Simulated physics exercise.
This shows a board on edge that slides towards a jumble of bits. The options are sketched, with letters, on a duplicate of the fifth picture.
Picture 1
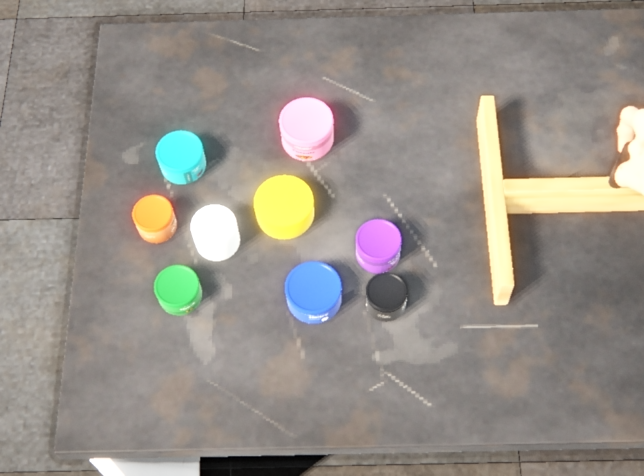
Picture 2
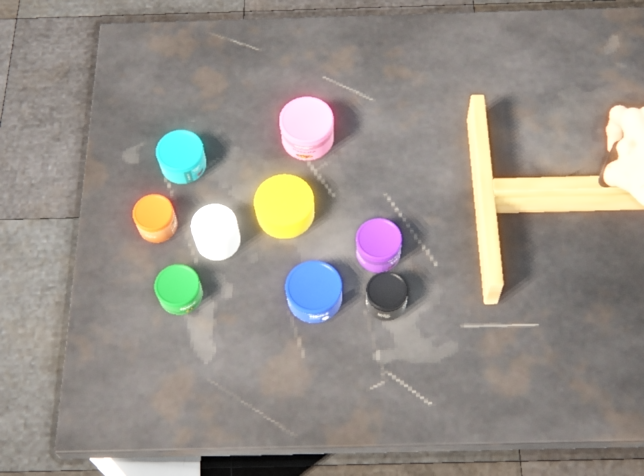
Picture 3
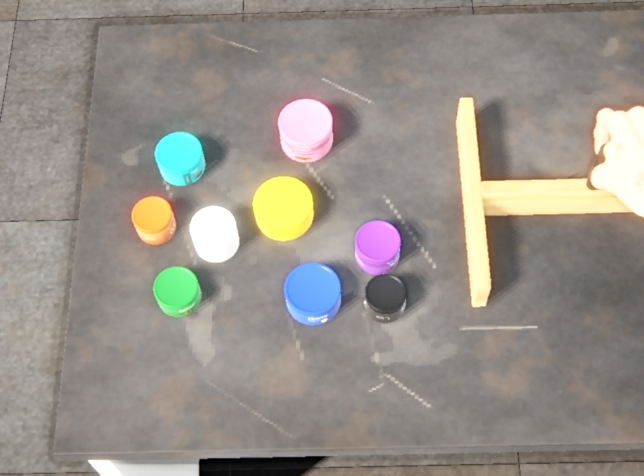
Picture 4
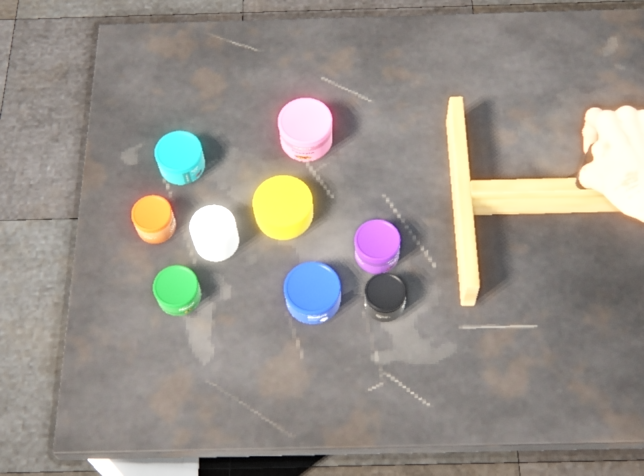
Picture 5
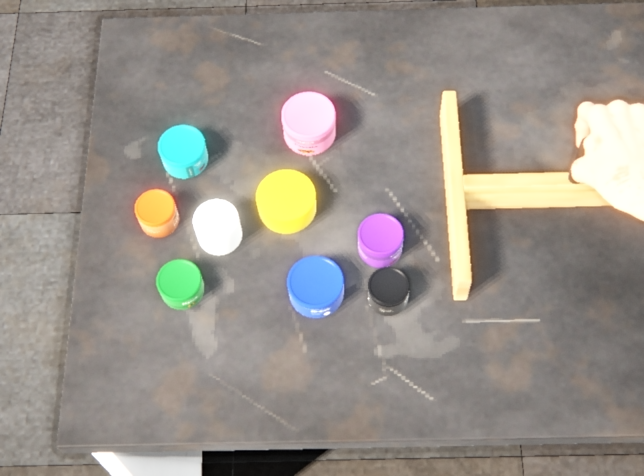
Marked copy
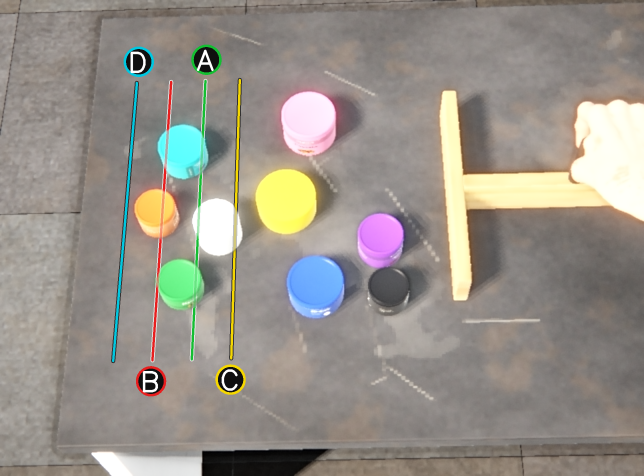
The video shows a hand at the right edge holding a wooden T-shaped tool and sliding its upright board slowly leftward across a dark, scuffed surface, while nine colourful round containers on the left stay in place, untouched.
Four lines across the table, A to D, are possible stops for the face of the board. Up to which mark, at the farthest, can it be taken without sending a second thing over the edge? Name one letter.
The farthest such stop is B.
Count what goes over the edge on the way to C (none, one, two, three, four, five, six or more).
The count is none.
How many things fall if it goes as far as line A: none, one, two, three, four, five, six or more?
The count is none.
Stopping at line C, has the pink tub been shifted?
Yes.
On the marked copy, A at (199, 210); B at (162, 211); C at (236, 210); D at (126, 212).
Taking B. A third of the way, board (349, 184); black jar (325, 296); blue jar (278, 285).
Two thirds of the way, board (243, 187); orange jar (144, 208); green jar (161, 285).
When it is over, board (161, 189); orange jar (82, 198); green jar (84, 279); none fallen.
As for the rest, A is within the limit but short; C is within the limit but short; D drops three.
